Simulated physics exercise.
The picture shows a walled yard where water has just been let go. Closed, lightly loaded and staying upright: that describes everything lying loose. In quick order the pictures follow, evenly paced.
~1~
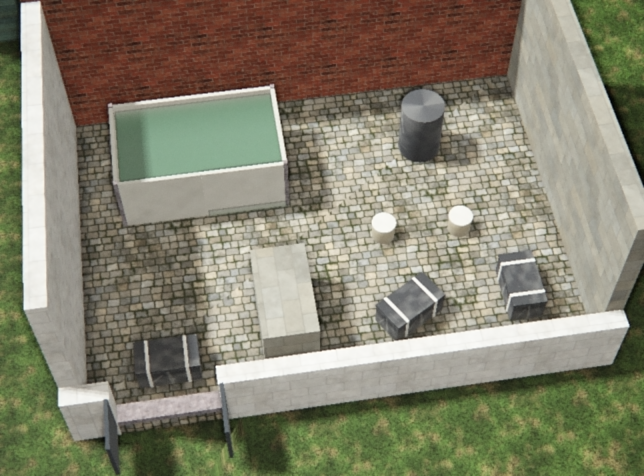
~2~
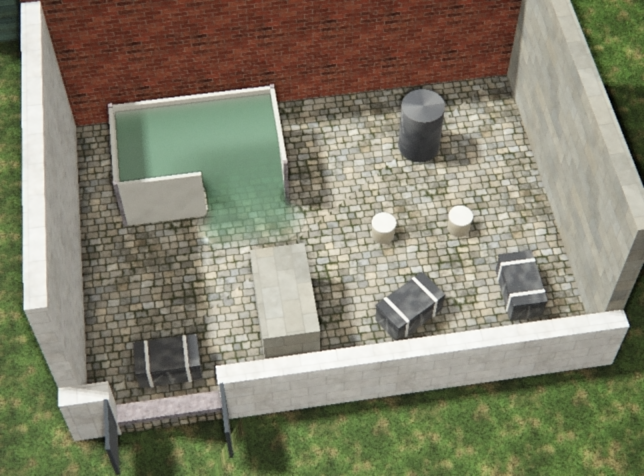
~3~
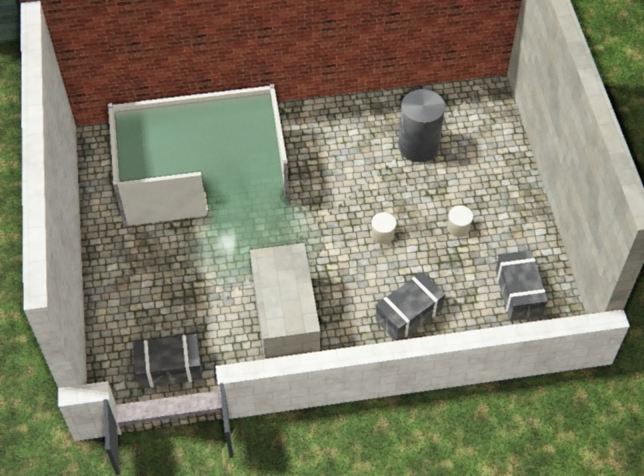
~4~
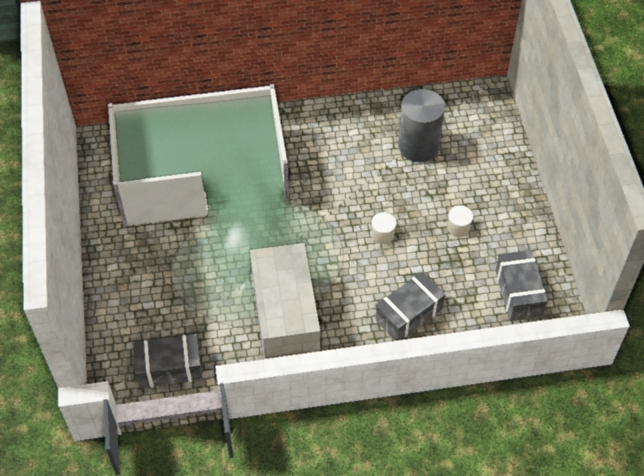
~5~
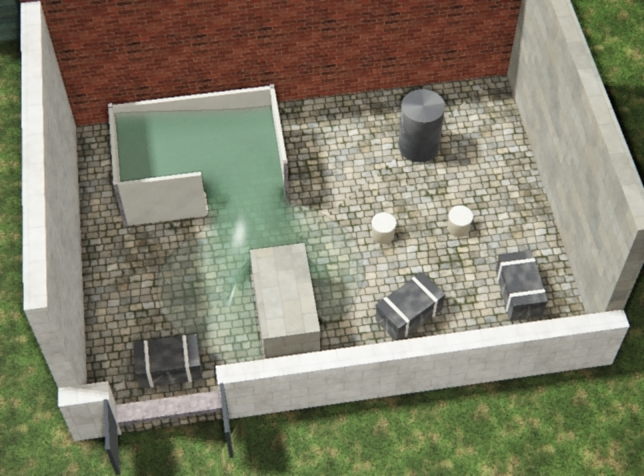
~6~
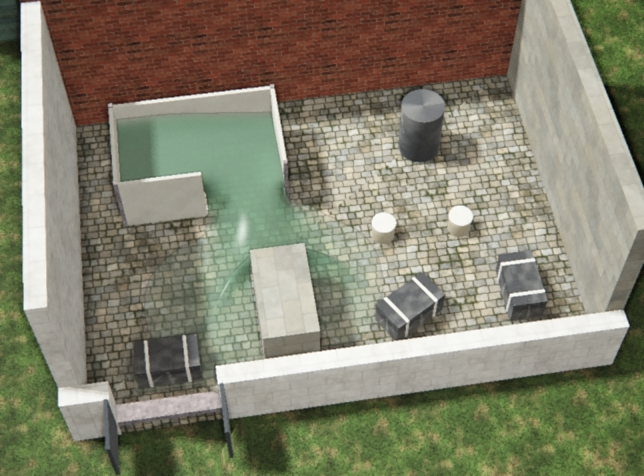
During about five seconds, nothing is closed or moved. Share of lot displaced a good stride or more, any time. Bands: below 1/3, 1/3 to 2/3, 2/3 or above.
I expect the share pushed well aside to be two thirds or higher.
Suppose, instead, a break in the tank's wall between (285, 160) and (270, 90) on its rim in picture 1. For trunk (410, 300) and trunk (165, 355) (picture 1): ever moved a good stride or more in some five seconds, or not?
Taking them in turn, the first got that far and the second never got there.
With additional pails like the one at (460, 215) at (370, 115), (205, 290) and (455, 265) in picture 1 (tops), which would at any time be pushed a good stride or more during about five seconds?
Okay, in order the twins go nowhere much, a long way, a long way.
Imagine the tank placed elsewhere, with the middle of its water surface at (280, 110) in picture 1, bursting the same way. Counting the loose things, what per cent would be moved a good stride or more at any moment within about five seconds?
Estimate: Close to 80 per cent.
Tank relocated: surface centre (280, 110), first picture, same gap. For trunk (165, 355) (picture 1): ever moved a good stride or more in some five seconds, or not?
From the way the scene plays out, it travelled less.
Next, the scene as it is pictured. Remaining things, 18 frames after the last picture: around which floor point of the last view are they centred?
The average lies close to (506, 196).
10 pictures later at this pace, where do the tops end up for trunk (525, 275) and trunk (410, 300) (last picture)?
Roughly at (568, 270) and (491, 312).
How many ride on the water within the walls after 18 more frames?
The number is 3.
A moment on, 0 of 5 are well off their spots; 0 afloat.
Next, 5 of 5 are well off their spots; 2 afloat.
Later, 5 of 5 are well off their spots; 3 afloat.
In the end, 5 of 5 are well off their spots, and 5 have been at some point; 4 afloat.
